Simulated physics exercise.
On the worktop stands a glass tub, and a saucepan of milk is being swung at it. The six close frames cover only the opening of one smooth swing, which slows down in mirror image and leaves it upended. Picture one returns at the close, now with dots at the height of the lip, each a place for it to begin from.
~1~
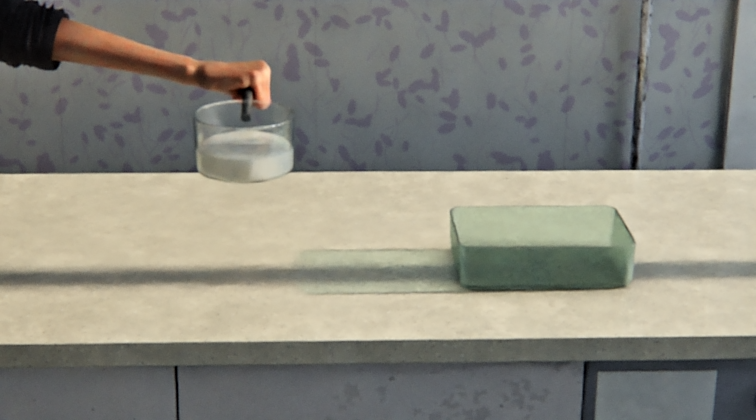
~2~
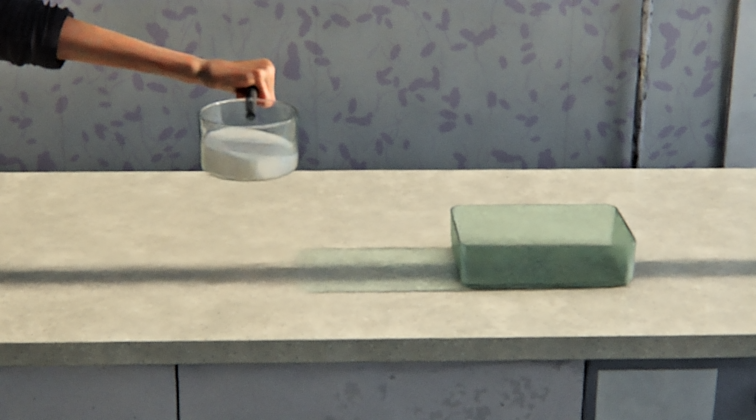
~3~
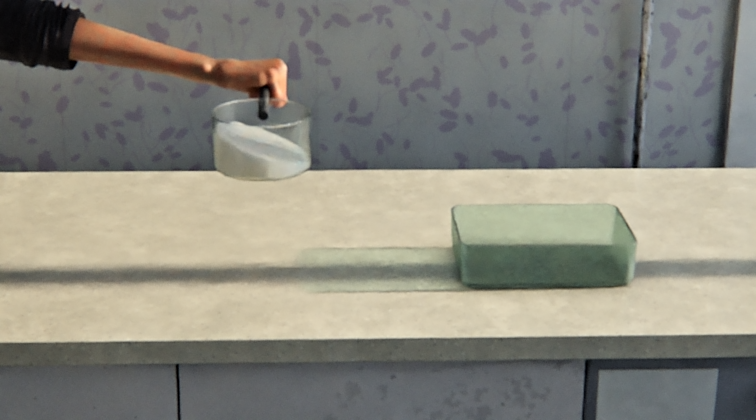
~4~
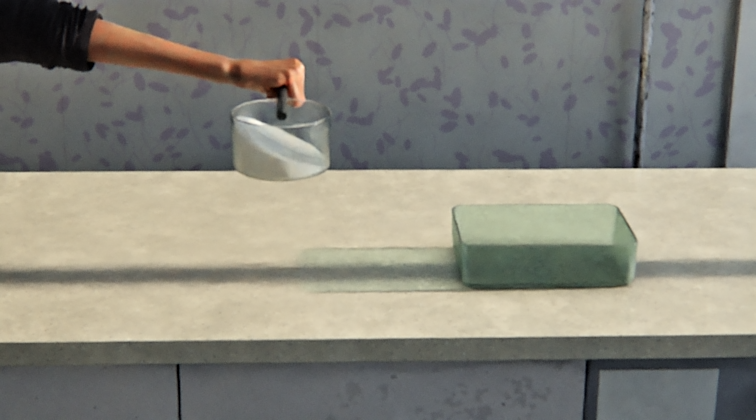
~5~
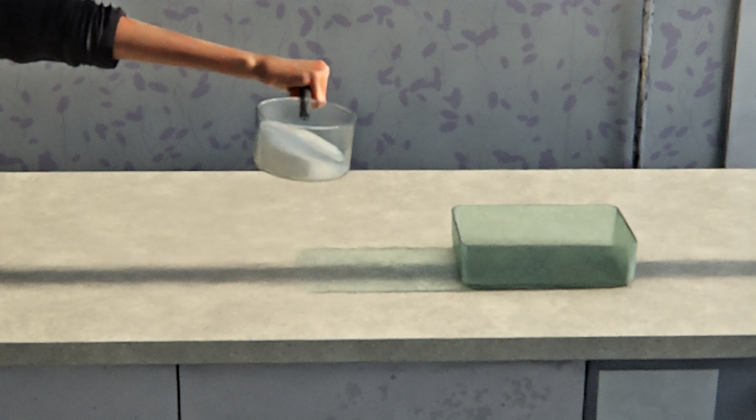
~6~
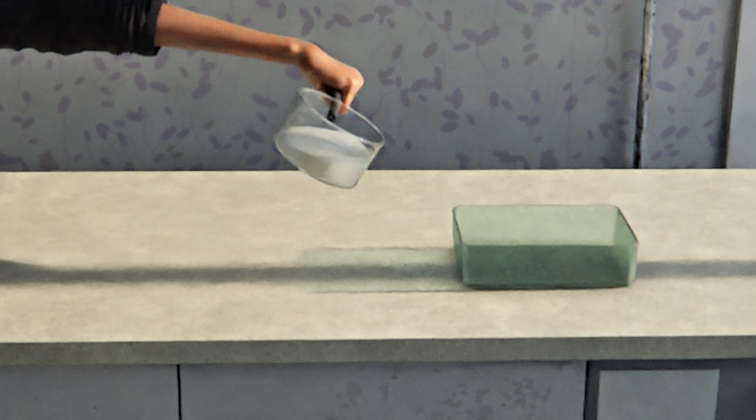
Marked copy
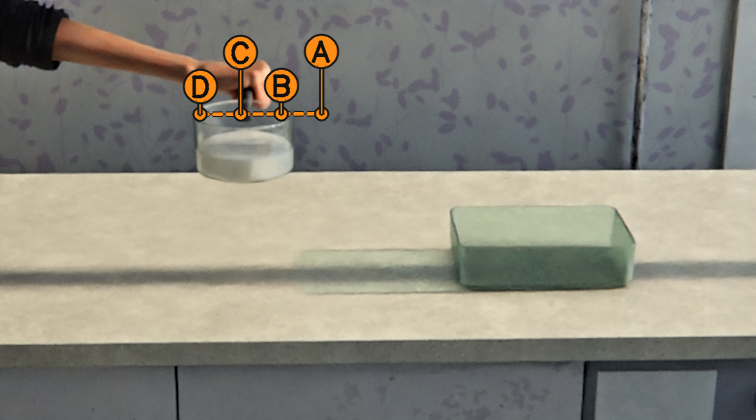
A hand carrying a clear saucepan of sloshing milk rightward above a worktop with a green glass tub, then tilting it.
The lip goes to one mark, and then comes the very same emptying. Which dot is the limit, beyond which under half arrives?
Choose A.
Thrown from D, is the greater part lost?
Yes.
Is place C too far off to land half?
Yes, it does.
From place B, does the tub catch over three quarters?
No, less.
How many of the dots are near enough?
One of them.
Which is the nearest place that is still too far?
B it is.
In orange, A at (321, 113); B at (281, 113); C at (240, 114); D at (200, 114).
If A is chosen, about 65 % lands in the tub, 20 % falls short and 14 % goes beside or beyond.
If B is chosen, about 28 % lands in the tub, 68 % falls short and 4 % goes beside or beyond.
If C is chosen, about 0 % lands in the tub, 99 % falls short.
If D is chosen, about 0 % lands in the tub, 100 % falls short.
